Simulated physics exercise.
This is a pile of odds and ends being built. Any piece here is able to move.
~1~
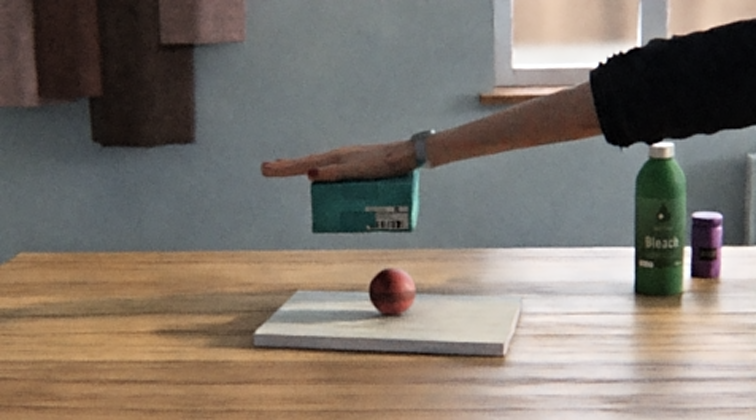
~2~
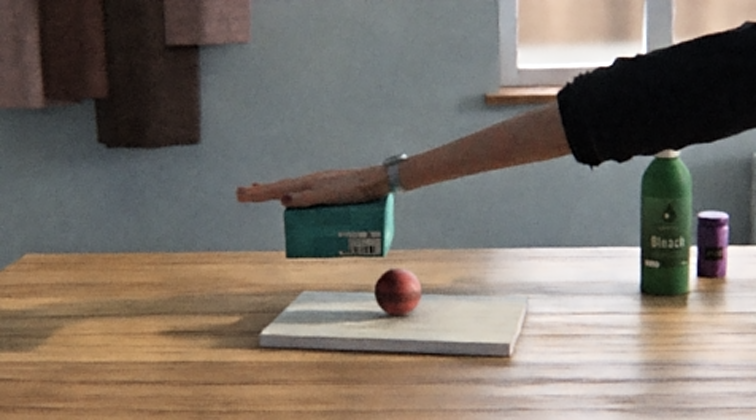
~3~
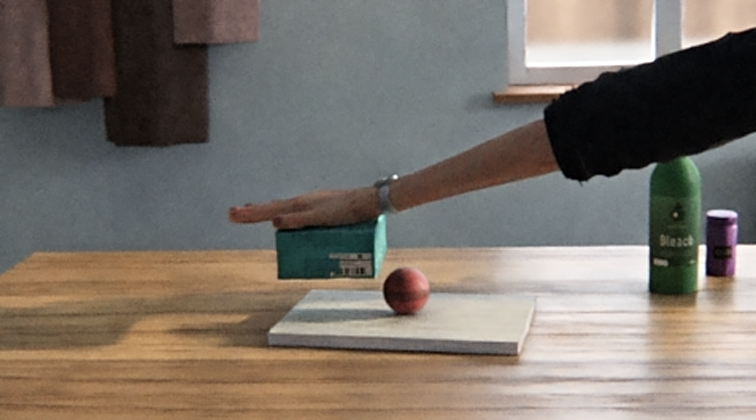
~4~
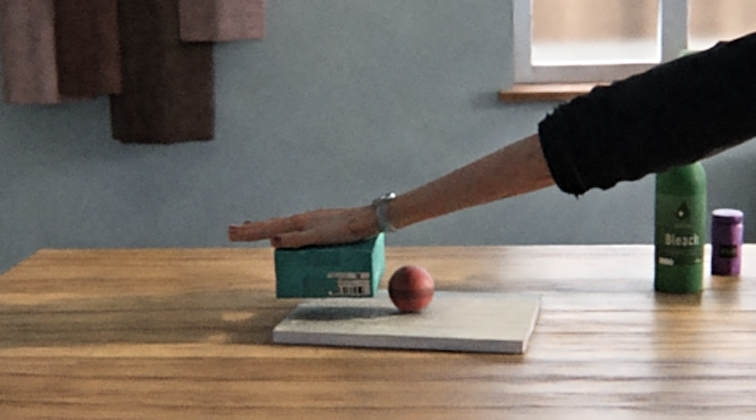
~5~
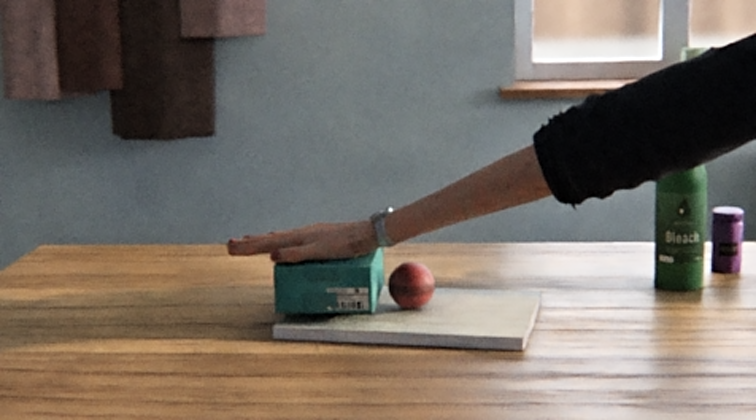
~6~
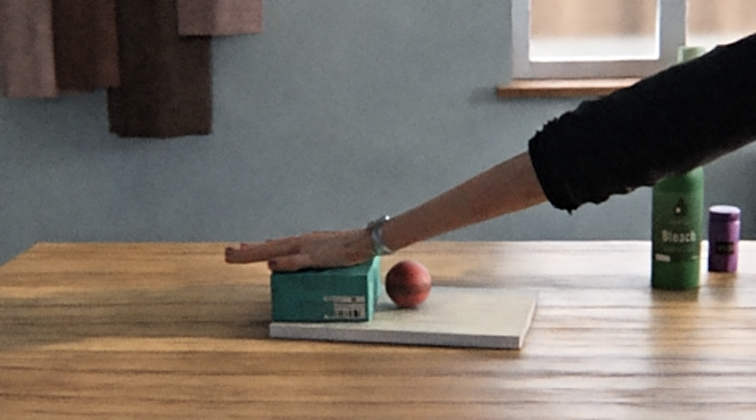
A hand lowers a turquoise box over a wooden table set against a grey-blue wall with a window, seen from the side at just above table height. A red ball rests on a white board, dark cloths hang at left, and a green bleach bottle and purple shaker stand at right. The dark-sleeved arm brings the box down onto the board left of the ball, while the camera shifts slightly.
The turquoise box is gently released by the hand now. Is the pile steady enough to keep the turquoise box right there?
Yes, it keeps it there.
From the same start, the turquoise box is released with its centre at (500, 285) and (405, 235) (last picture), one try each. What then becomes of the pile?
On the first go it remains standing, and on the second it collapses.
Then, 0.70 s past the last view, nothing moves.
Then, 1.60 s past the last view, turquoise box resting near (328, 283).
Finally, all 5 still in place. Final places as the last picture's camera would see them, turquoise box near (328, 283). The pile keeps its balance.
